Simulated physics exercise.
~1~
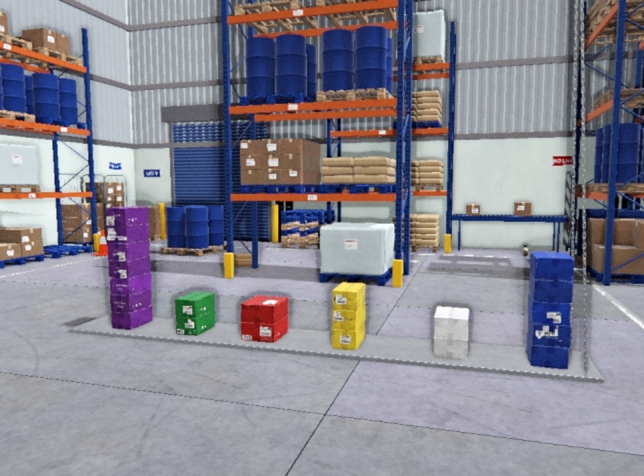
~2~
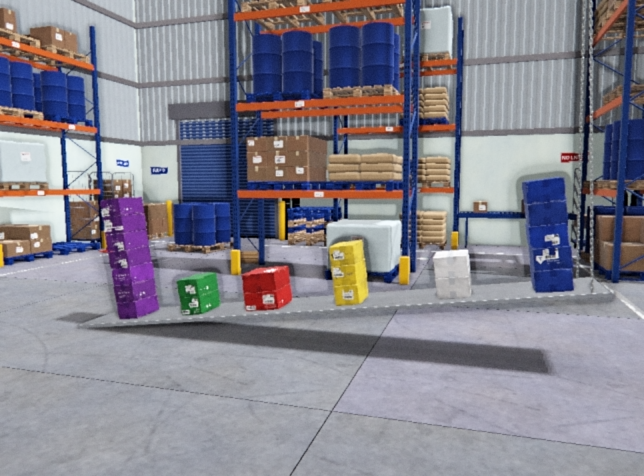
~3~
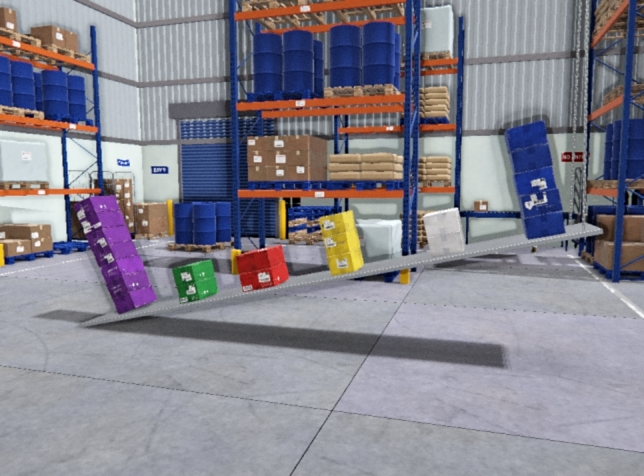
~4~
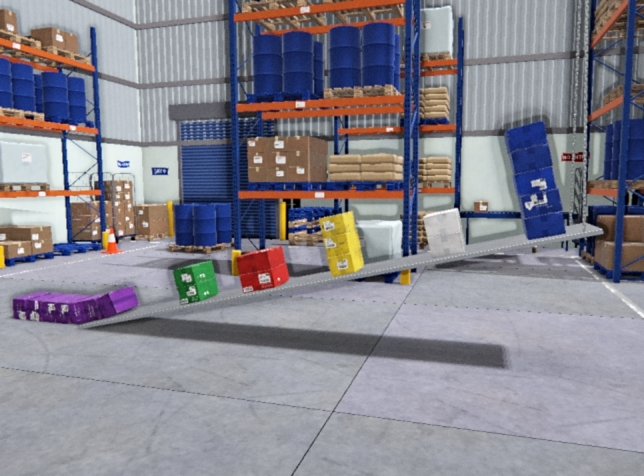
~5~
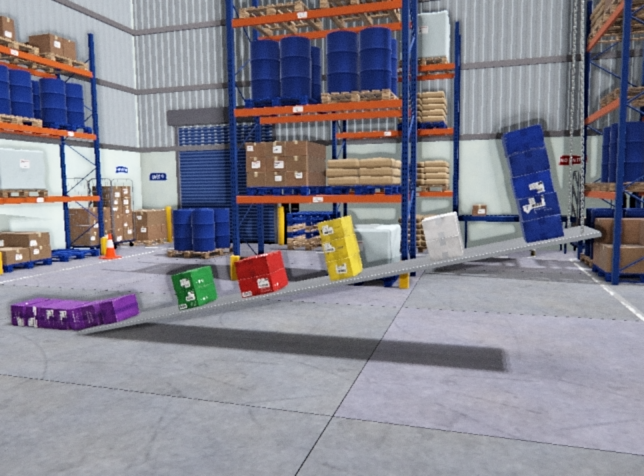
Six piles of strapped parcels stand along a flat grey deck on a warehouse floor, seen from the front by a slightly swaying camera. From left to right they are purple, green, red, yellow, white and blue, with tall racks of blue drums and cartons behind. The deck's right end rises, tilting everything toward the left. The tall purple pile at the low end leans, then topples left and lands on its side, partly on the floor. The deck stops rising and stays sloped, with the other five piles still standing on it, tilted.
